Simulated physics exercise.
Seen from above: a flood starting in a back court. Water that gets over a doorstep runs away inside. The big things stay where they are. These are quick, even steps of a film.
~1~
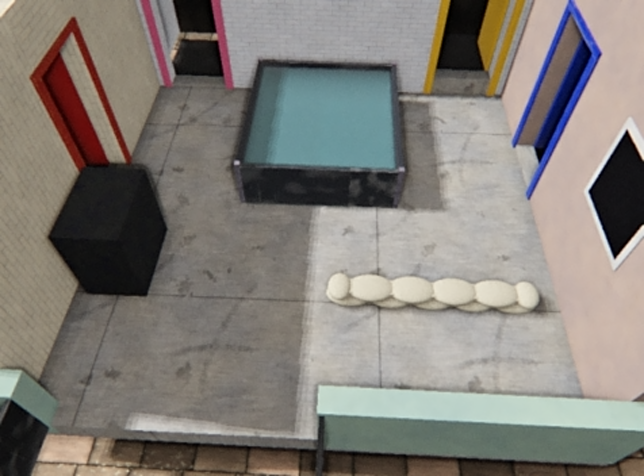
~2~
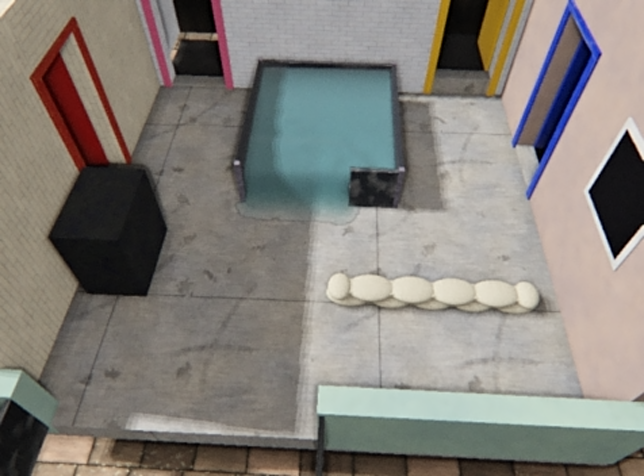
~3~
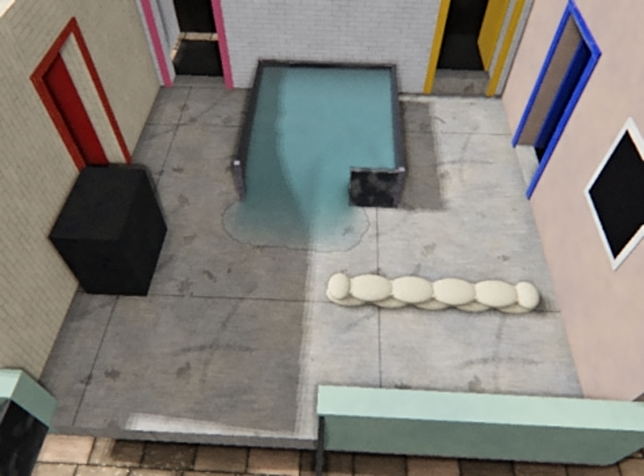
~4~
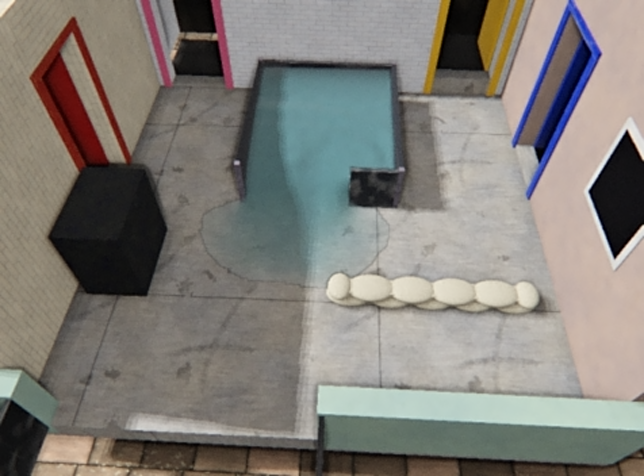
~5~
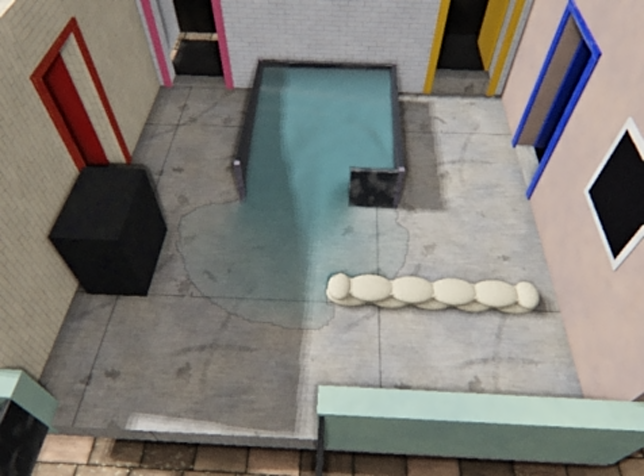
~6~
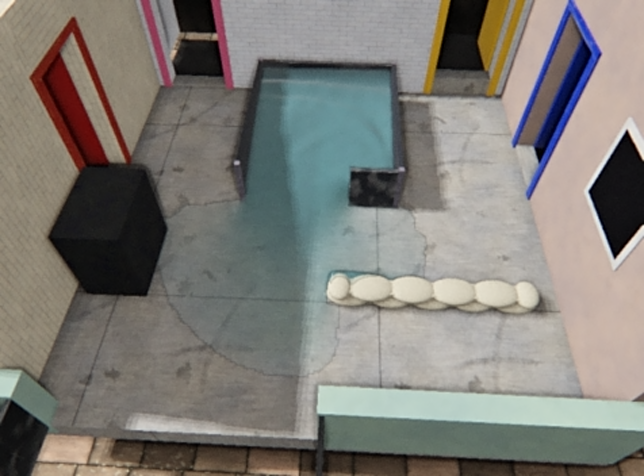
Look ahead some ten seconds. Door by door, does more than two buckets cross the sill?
In the end: The pink door admits no more than that; the yellow door admits no more than that; the blue door admits no more than that; the red door admits no more than that.
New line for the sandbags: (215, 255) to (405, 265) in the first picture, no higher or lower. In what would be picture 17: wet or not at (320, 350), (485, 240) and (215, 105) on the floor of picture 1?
As listed: Awash, under water, free of water.
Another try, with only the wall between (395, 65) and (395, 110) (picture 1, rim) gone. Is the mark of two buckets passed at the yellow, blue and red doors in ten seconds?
Yellow takes more, blue takes more, red passes that mark.
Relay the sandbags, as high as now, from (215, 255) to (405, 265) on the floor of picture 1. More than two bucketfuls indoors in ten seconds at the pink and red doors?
One by one: Pink door takes more, red door lets more in.
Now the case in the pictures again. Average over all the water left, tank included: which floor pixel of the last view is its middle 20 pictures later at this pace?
Close to (313, 204).
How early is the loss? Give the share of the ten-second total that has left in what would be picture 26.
Roughly 50 per cent.
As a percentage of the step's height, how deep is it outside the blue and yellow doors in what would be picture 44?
Near 40 and 10 in a hundred.
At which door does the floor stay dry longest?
Last comes the pink one.
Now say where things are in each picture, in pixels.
The water tank at (323, 114) is whole and still, in the first frame.
Water pours out at (297, 192) and has run to (352, 211), in the second frame.
The front is at (352, 241), out from the gap at (297, 193), in the third frame.
Water pours out at (297, 193) and has run to (331, 280), in the fourth frame.
Water pours out at (297, 193) and has run to (318, 321), in the fifth frame.
The front is at (304, 366), out from the gap at (297, 193), in the sixth frame.
A moment on, water covers 30 % of the floor; the pink door not reached, the yellow door not reached, the blue door not reached, the red door not reached.
Next, water covers 45 % of the floor; the pink door not reached, the yellow door not reached, the blue door not reached, the red door not reached.
Then, water covers 55 % of the floor; the pink door not reached, the yellow door not reached, the blue door wet at the sill, nothing in, the red door wet at the sill, nothing in.
Later, water covers 75 % of the floor; the pink door not reached, the yellow door wet at the sill, nothing in, the blue door wet at the sill, nothing in, the red door wet at the sill, nothing in.
In the end, water covers 80 % of the floor; the pink door wet at the sill, nothing in, the yellow door wet at the sill, nothing in, the blue door wet at the sill, nothing in, the red door wet at the sill, nothing in.
